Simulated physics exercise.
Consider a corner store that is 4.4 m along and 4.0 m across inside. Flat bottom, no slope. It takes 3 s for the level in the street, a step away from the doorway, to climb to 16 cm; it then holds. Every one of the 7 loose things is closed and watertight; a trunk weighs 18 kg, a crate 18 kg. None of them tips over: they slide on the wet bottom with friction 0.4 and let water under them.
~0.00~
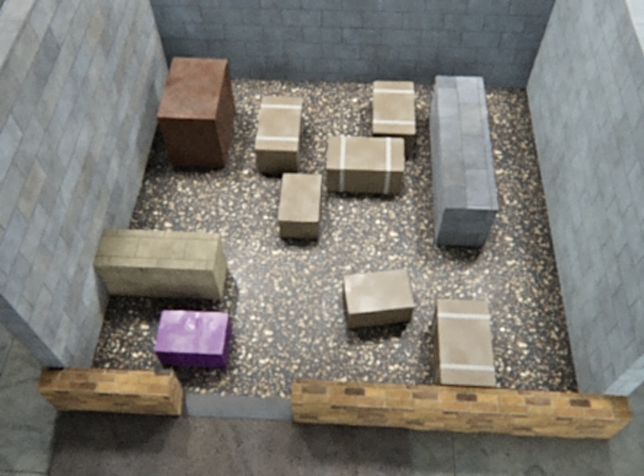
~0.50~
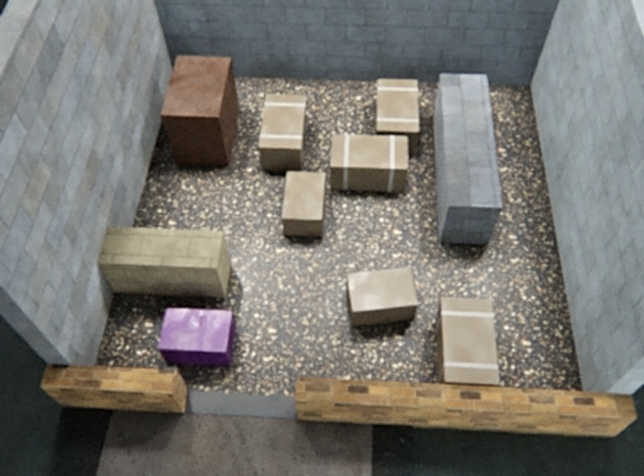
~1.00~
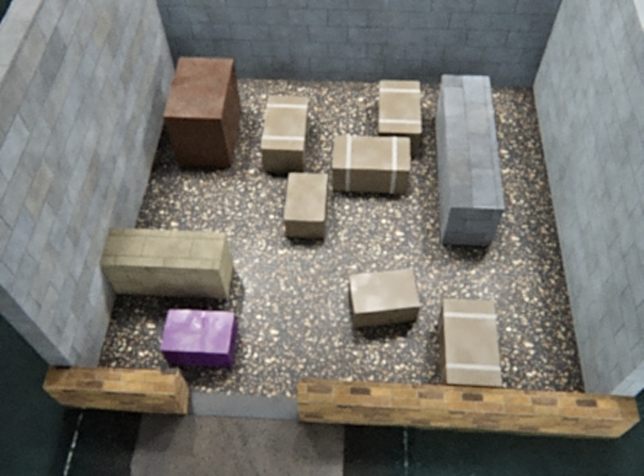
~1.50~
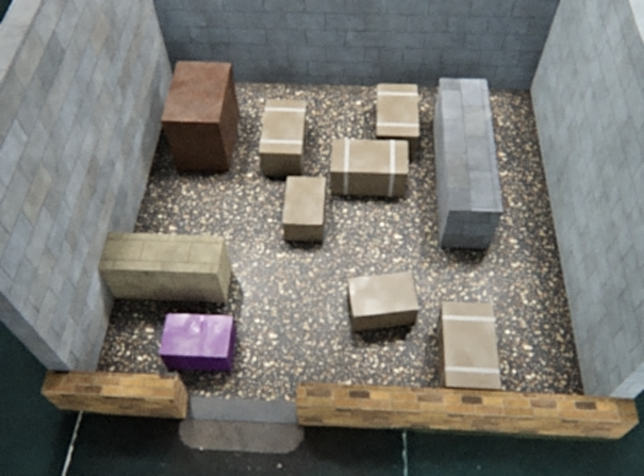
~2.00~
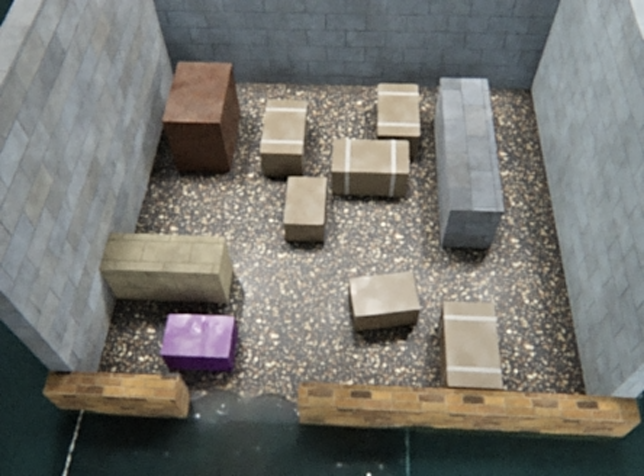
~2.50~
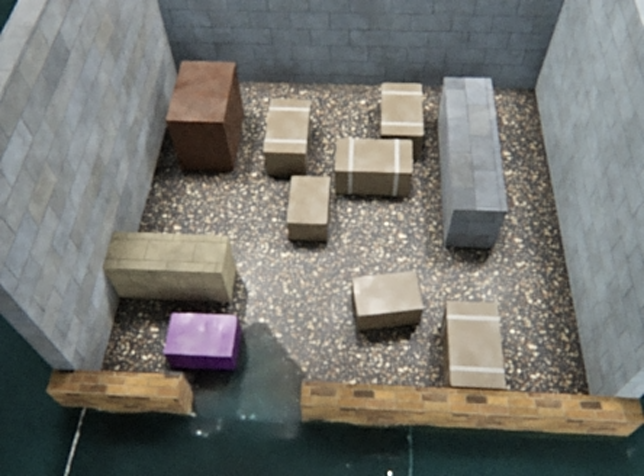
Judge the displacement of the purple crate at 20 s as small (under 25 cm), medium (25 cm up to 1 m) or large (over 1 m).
Large.
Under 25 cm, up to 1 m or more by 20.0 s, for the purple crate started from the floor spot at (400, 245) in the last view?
Outcome - it covers a small distance.
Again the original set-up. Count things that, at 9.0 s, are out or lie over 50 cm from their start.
By my tally, 0.
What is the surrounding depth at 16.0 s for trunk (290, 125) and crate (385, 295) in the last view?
Around 9 cm and 7 cm.
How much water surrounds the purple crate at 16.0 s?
11 cm or so.
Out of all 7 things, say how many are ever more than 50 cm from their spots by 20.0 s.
6 in all.
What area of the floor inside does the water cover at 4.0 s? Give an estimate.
I'd estimate close to 3.5 m2.
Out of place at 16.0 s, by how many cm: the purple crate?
It is about 300 cm out of place by then.
After 4.0 s the purple crate is near (194, 311), 0.2 m from its start, aground; 0 afloat.
After 9.0 s the purple crate is near (201, 315), 0.2 m from its start, afloat; 2 afloat.
After 16.0 s the purple crate is near (416, 151), 3.0 m from its start, afloat; 6 afloat.
After 20.0 s the purple crate is near (431, 84), 3.9 m from its start, afloat; 7 afloat.
